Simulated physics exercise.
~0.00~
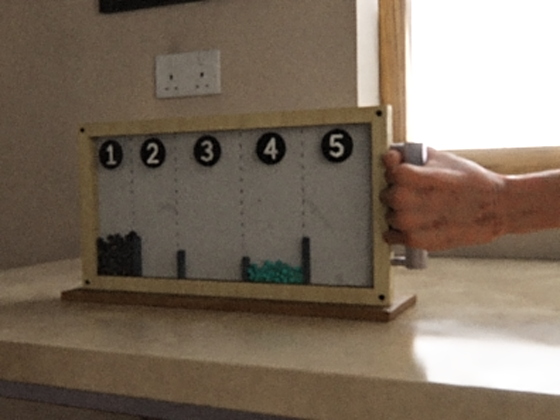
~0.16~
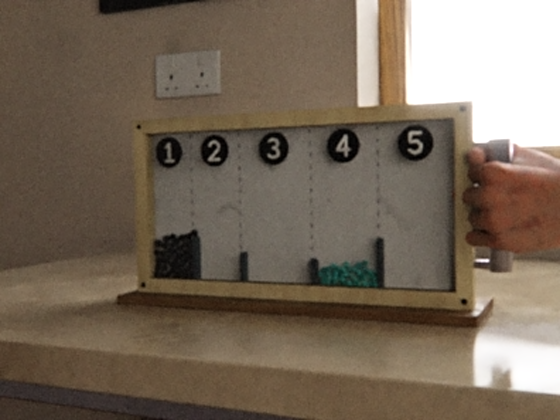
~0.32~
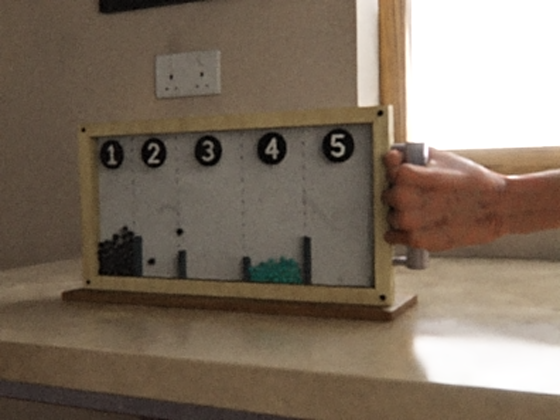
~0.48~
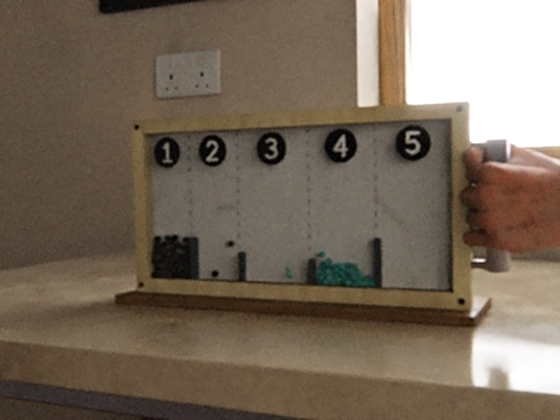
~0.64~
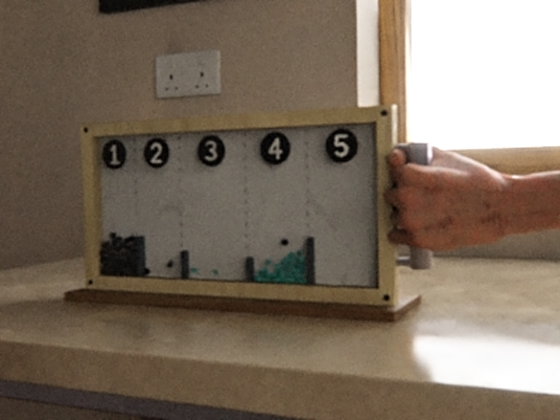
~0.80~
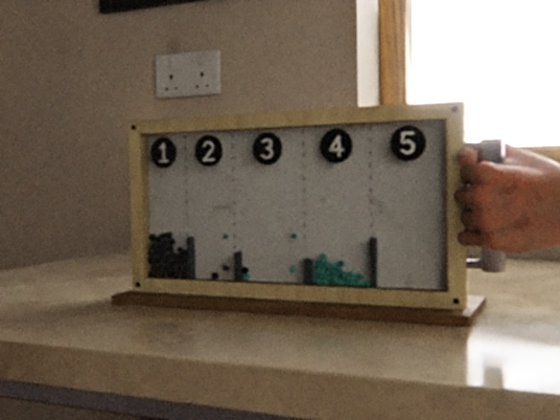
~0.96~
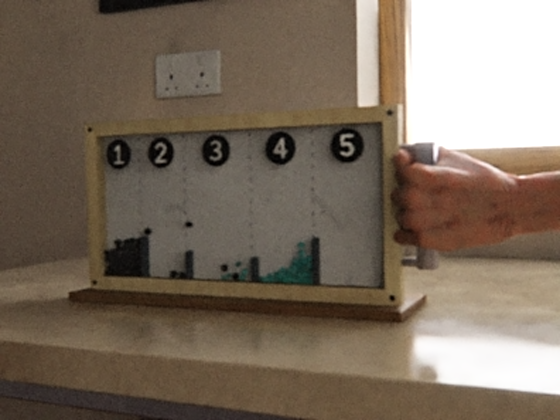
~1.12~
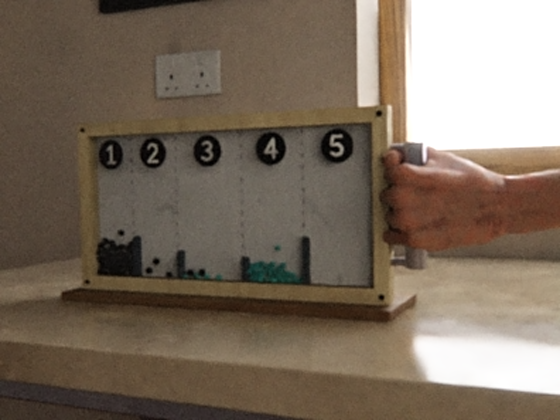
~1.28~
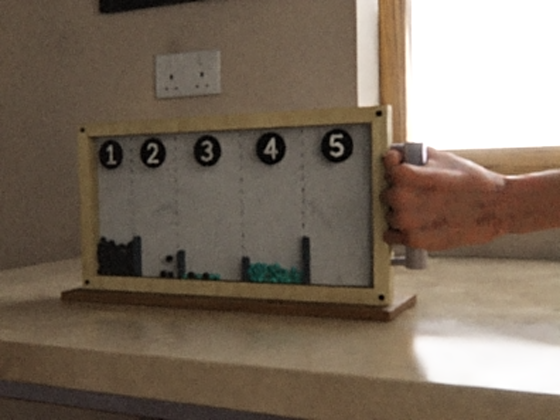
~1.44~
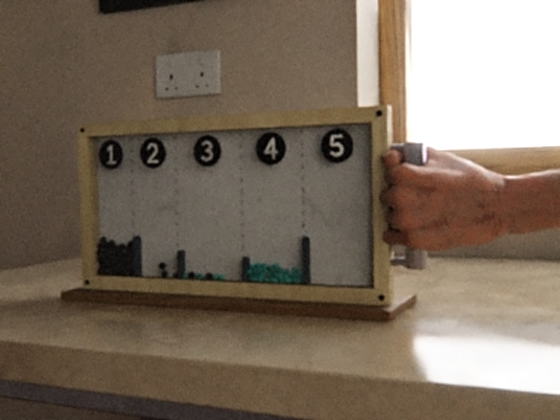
On a pale countertop below a wall socket, seen from the front by a still camera, stands a narrow, clear-fronted case with a light frame and five numbered strips. Black beads are heaped in the far left strip and smaller turquoise ones in the fourth, between short dark dividers. A hand gripping the right side slides the case right and back left, three times over. As it goes, a few beads of both colours hop over the dividers and scatter into the second and third strips. The case stops where it began, with most beads still in their first heaps and the fifth strip empty.
